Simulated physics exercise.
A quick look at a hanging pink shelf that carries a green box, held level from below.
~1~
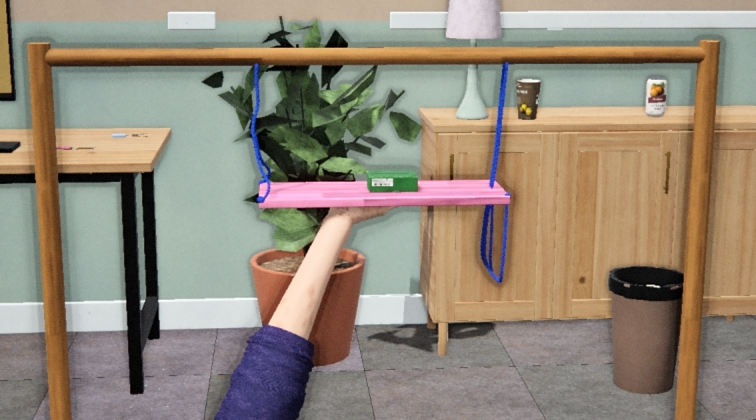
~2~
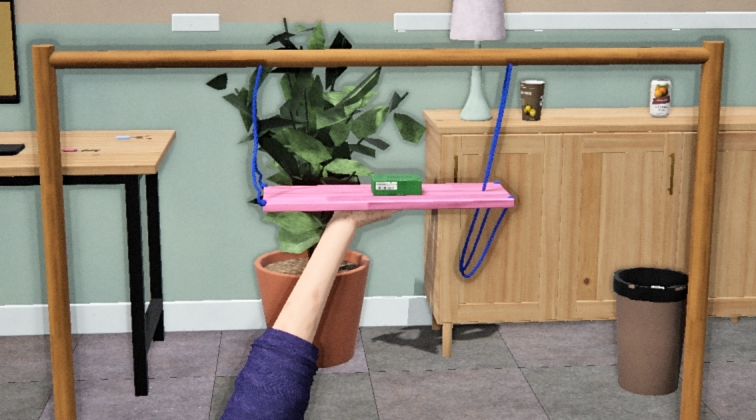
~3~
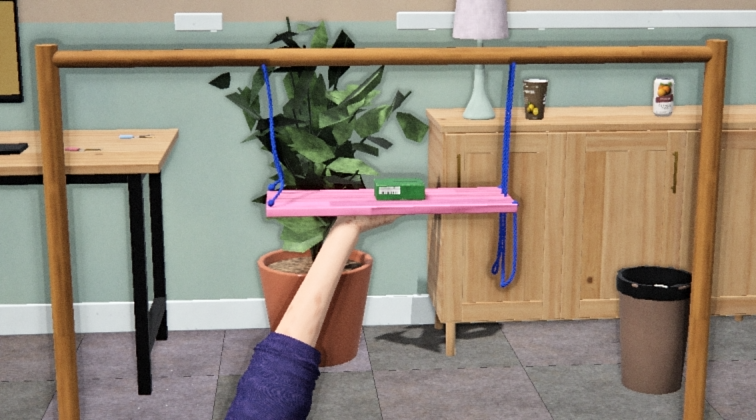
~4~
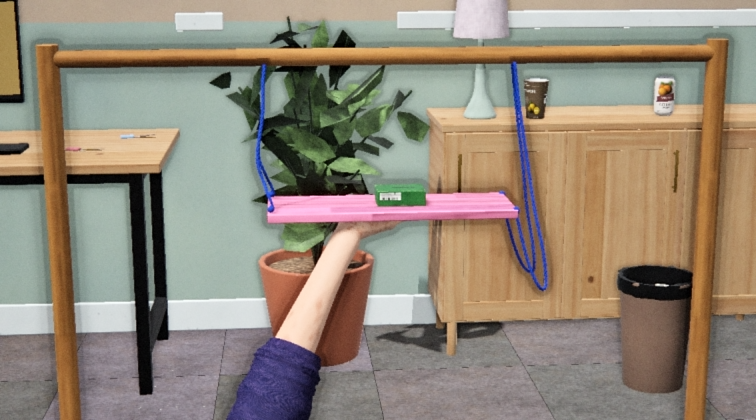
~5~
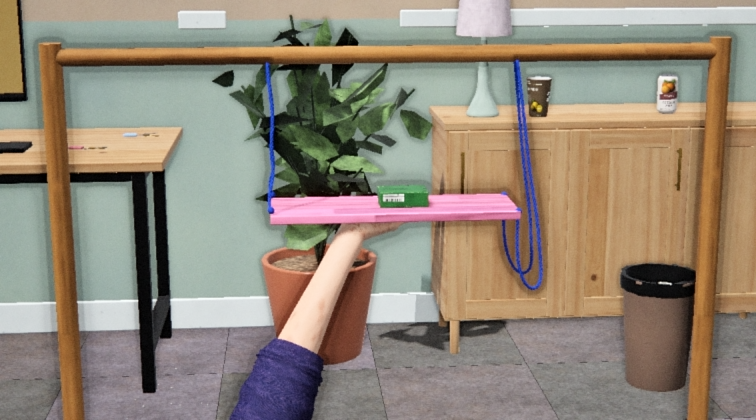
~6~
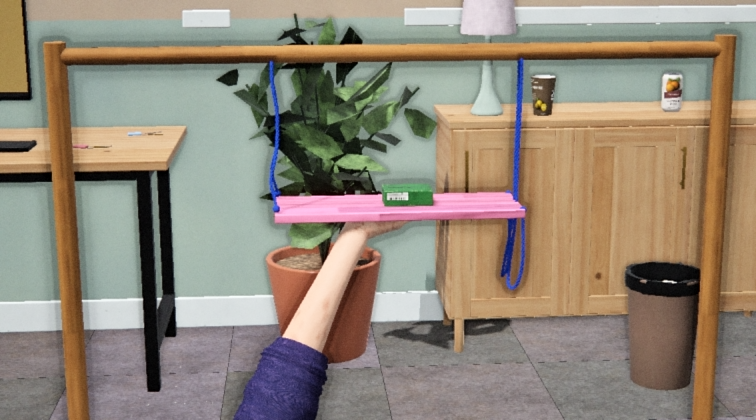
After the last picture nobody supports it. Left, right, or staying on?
Outcome: The green box goes off on the right.
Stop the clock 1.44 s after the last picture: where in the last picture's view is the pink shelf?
By then it is at (381, 279).
Then, 0.80 s on from there, board tipped 27° down to the right; box on the floor.
Then, 1.44 s on from there, board tipped 40° down to the right; box on the floor.
In the end, board tipped 45° down to the right; box on the floor. The green box tumbles from the right end.
